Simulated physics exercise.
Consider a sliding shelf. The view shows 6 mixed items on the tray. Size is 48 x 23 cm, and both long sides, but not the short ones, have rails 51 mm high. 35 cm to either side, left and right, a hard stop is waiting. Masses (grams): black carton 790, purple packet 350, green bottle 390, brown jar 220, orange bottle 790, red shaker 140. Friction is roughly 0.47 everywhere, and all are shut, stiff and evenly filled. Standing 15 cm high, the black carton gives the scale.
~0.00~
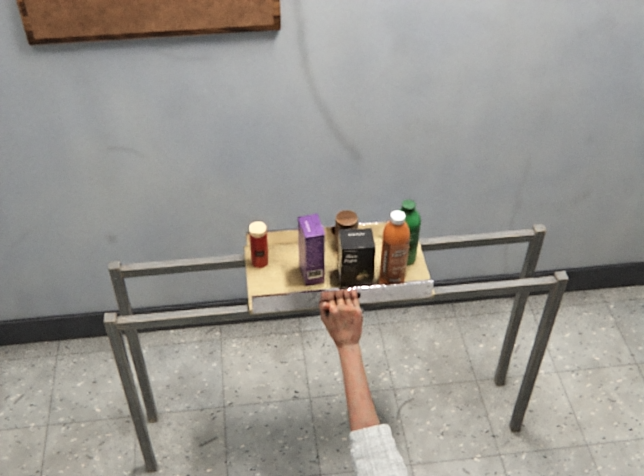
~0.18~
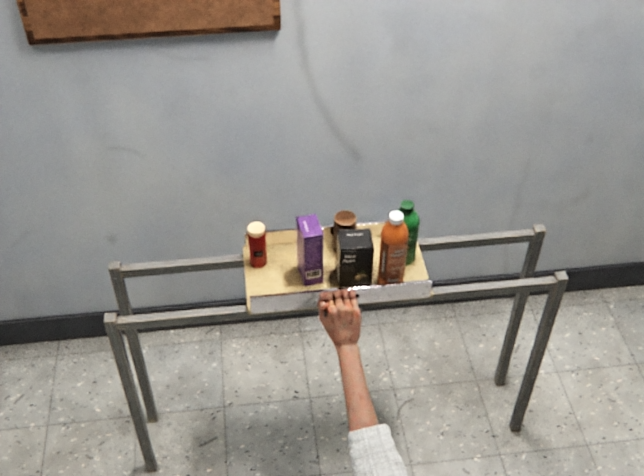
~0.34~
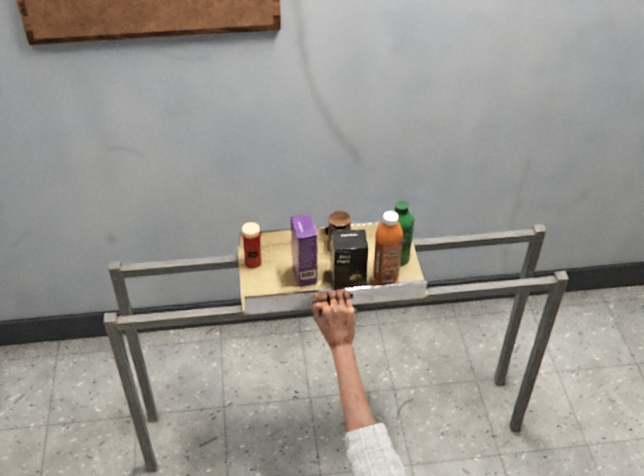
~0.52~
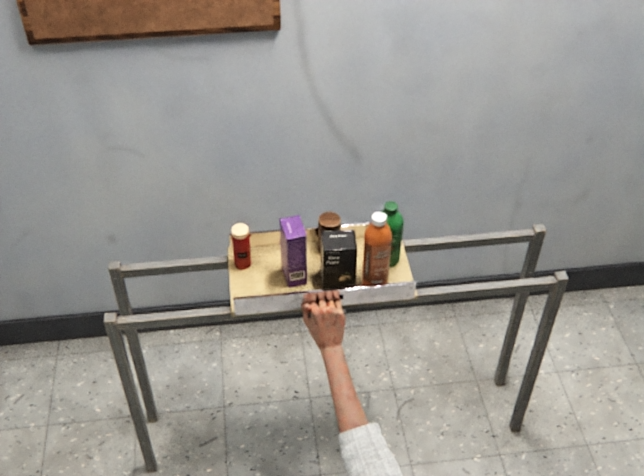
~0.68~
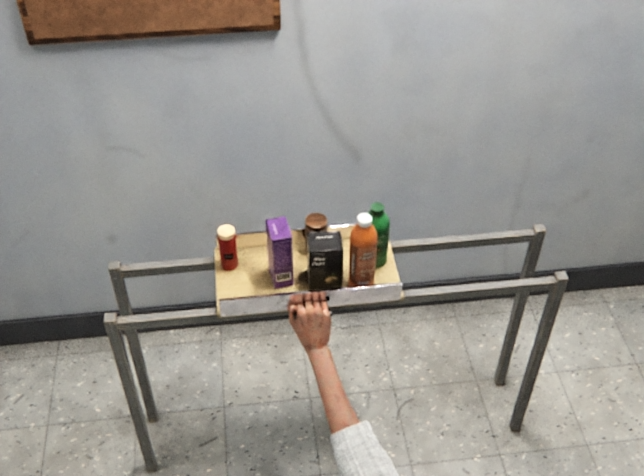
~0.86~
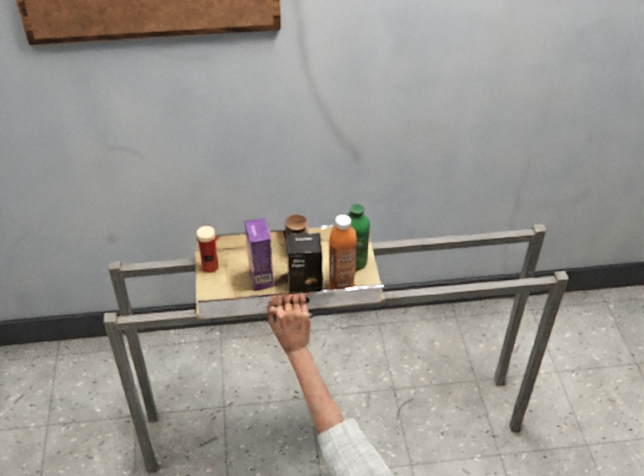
The footage shows a hand gripping the front edge of a tray of closed bottles, cartons and other containers resting on metal rails, then sliding it steadily left along them while the items stay upright.
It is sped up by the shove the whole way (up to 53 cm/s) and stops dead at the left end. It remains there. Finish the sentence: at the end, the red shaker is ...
Off the tray.
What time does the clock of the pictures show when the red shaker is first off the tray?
At around 1.5 seconds on the pictures' clock.
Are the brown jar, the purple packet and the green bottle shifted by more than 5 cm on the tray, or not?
Brown jar: Remains in place; purple packet: Is displaced; green bottle: Remains in place.
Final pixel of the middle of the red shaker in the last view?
Near (125, 428).
After 1.46 s, tray has slid 35 cm left; red shaker 17° off upright near (117, 256); purple packet 14° off upright; orange bottle 11° off upright.
After 1.76 s, tray has slid 35 cm left; red shaker now off the tray; purple packet on its side; orange bottle 4° off upright.
After 1.86 s, tray has slid 35 cm left; purple packet on its side; orange bottle 9° off upright; black carton moved 2 cm.
After 2.16 s, tray has slid 35 cm left; purple packet on its side; orange bottle 7° off upright; black carton moved 2 cm.
In the end (3.4 s), off the tray, red shaker; toppled on the tray, purple packet; the other 4 under 5 cm from the start. In the last view, red shaker near (125, 428).
